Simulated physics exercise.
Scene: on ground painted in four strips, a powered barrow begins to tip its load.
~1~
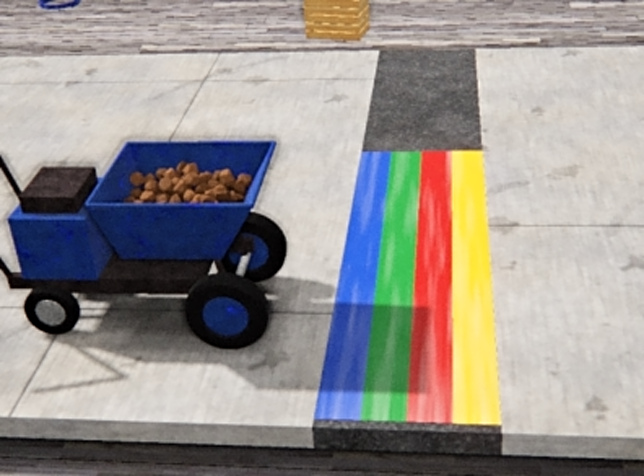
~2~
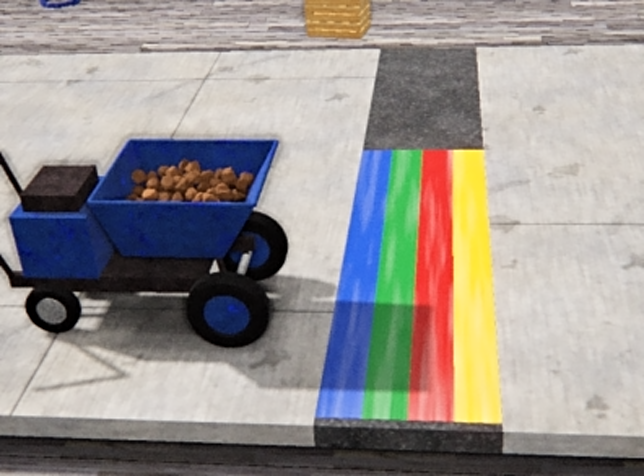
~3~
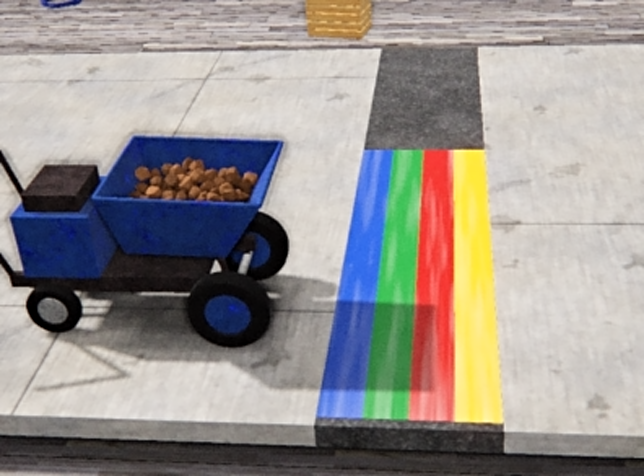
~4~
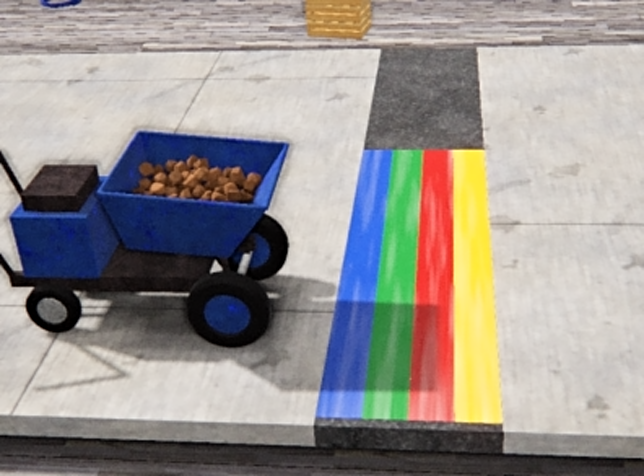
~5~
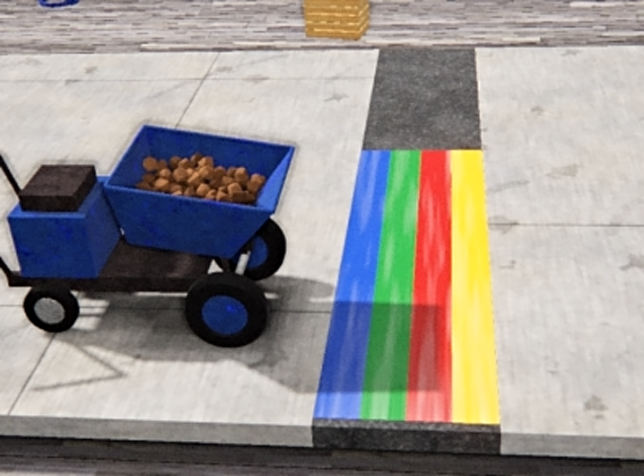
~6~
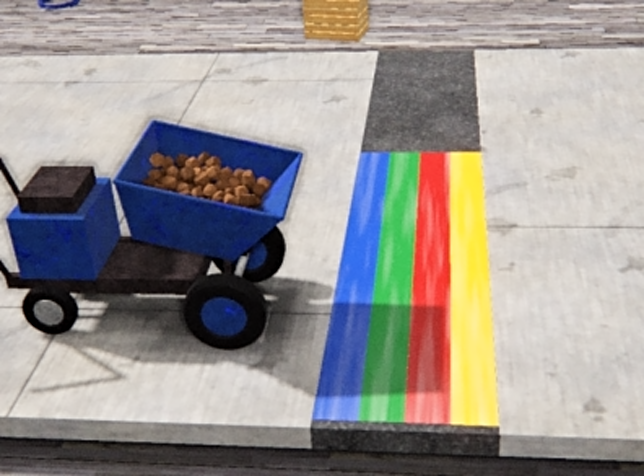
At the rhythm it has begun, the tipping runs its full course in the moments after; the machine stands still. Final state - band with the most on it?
Green band.
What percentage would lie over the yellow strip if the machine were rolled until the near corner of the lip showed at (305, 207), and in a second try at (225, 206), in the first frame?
Position 1: Near 30 %; position 2: Near 10 %.
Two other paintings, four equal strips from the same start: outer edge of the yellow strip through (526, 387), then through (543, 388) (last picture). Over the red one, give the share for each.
Shares: About 20 per cent; about 10 per cent.
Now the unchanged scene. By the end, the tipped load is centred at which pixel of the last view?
I'd mark it at roughly (397, 311).
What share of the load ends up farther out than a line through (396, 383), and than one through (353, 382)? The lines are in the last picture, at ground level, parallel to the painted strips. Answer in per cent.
In order: Near 40 %, then 80 %.
Shortly afterwards, skip tipped well over; the whole lot in the skip.
Next, skip tipped steeply; all but a few in the skip; only a few over the blue strip; only a few over the green strip.
Some moments later, skip tipped right over; near a third in the skip; a little over the blue strip; near a third over the green strip; near a quarter over the red strip; a little over the yellow strip; only a few off the paint.
In the end, skip tipped right over; a little in the skip; near a quarter over the blue strip; near a third over the green strip; near a quarter over the red strip; a little over the yellow strip; only a few off the paint.
